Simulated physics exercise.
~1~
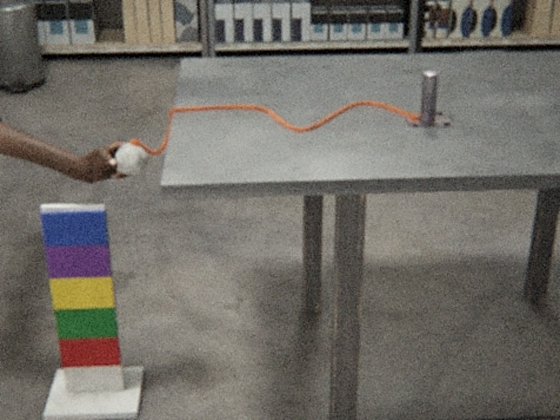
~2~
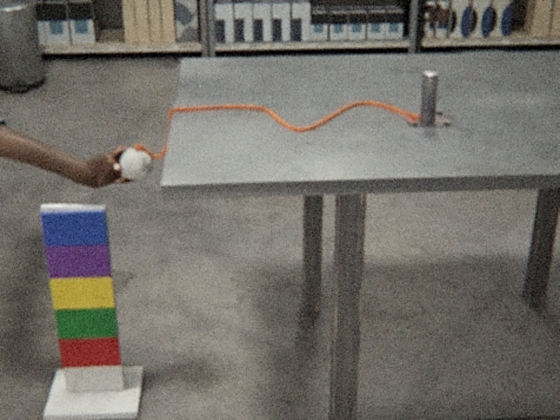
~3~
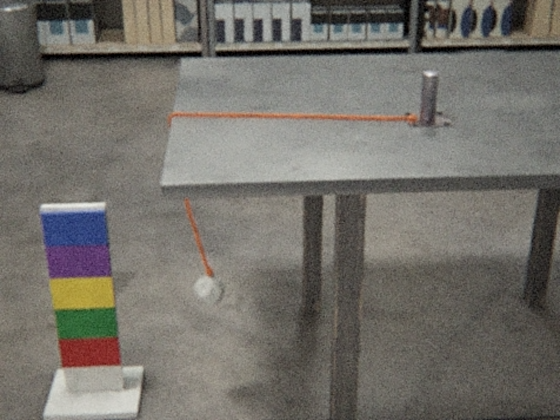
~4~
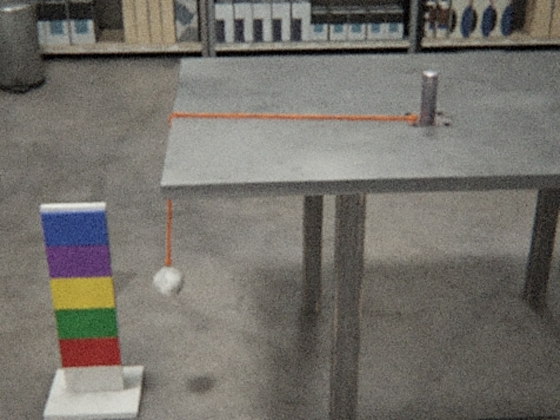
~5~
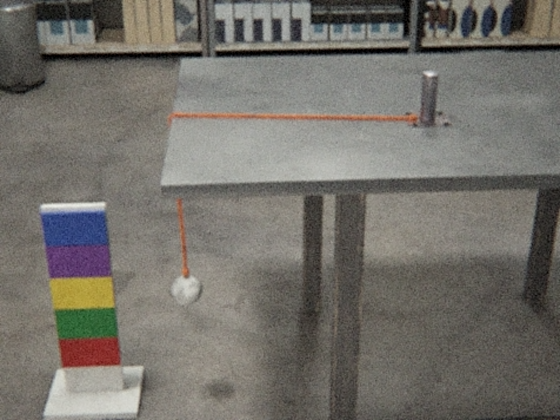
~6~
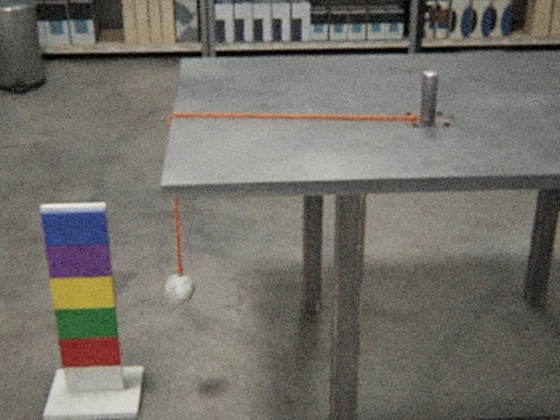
A white ball drops from a hand and swings on its cord, hanging level with yellow.
